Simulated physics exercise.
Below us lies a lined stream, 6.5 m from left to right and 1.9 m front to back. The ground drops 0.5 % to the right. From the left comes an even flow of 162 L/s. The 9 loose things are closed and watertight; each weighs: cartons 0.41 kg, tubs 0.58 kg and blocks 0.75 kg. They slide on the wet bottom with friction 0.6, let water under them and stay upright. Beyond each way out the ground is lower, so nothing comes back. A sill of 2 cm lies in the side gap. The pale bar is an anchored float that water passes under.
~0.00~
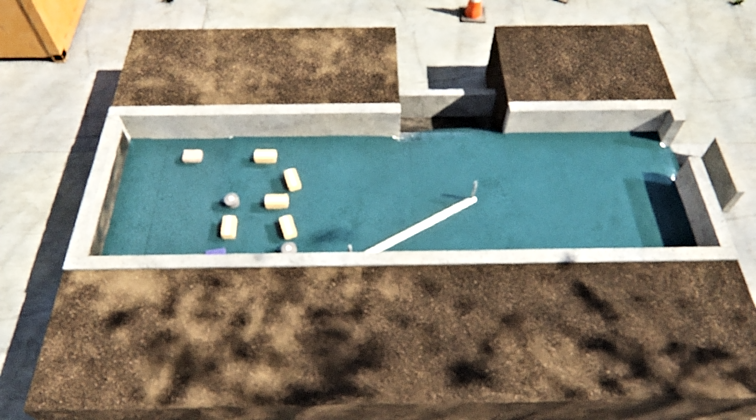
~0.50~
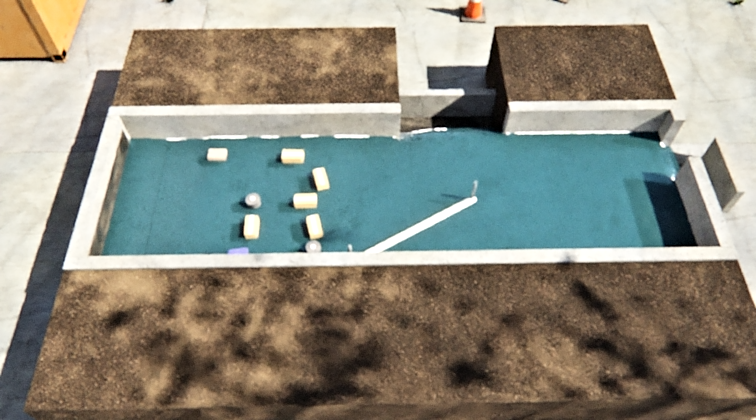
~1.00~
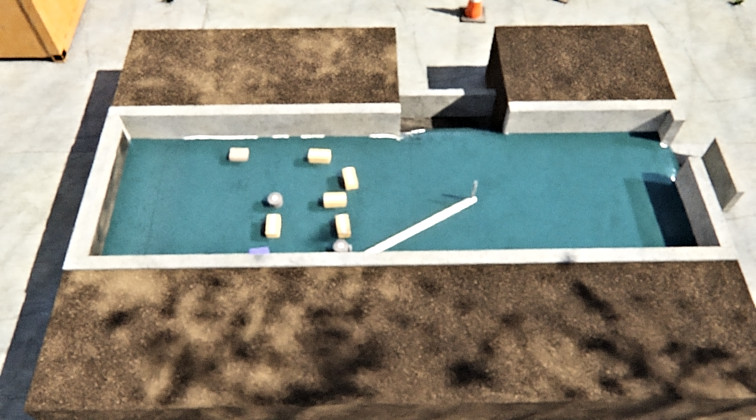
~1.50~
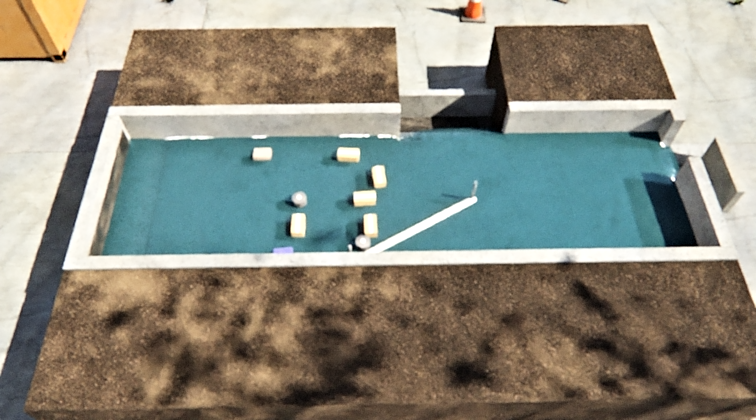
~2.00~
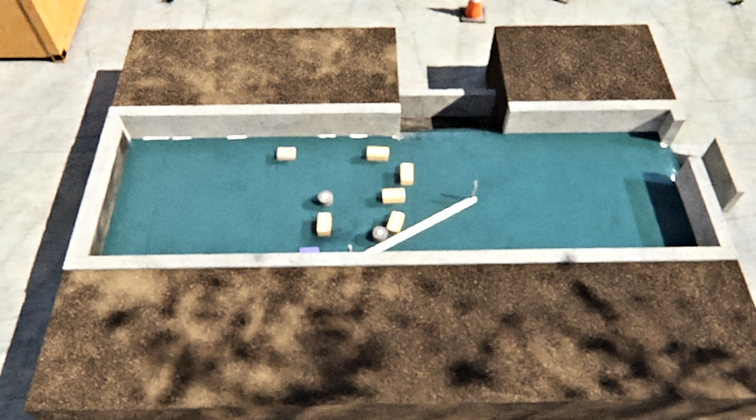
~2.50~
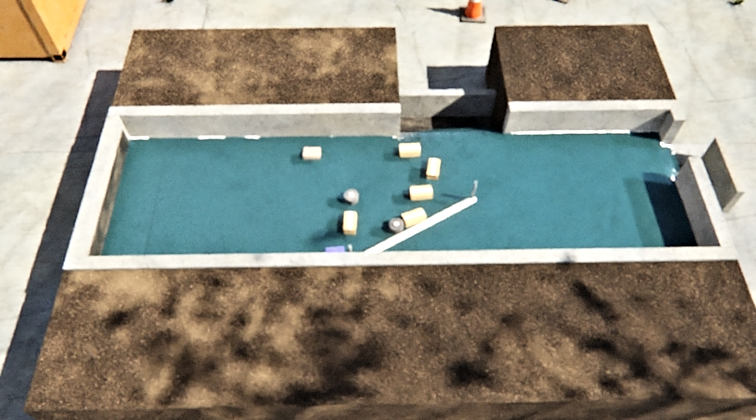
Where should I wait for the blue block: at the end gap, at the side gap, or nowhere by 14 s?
The blue block: Side gap.
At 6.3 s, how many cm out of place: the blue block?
About 250 cm.
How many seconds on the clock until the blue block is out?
Near 10.0 s.
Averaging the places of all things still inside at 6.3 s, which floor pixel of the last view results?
At about (490, 172).
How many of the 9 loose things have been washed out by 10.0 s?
7 of them.
After 3.5 s the blue block is near (371, 240), 1.7 m from its start, afloat; 1 of 9 are out; 8 afloat.
After 6.3 s the blue block is near (454, 197), 2.7 m from its start, afloat; 3 of 9 are out; 6 afloat.
After 10.0 s the blue block is near (494, 130), 3.6 m from its start, afloat; 7 of 9 are out; 2 afloat.
After 14.0 s the blue block has gone out by the side gap; 8 of 9 are out; 1 afloat.
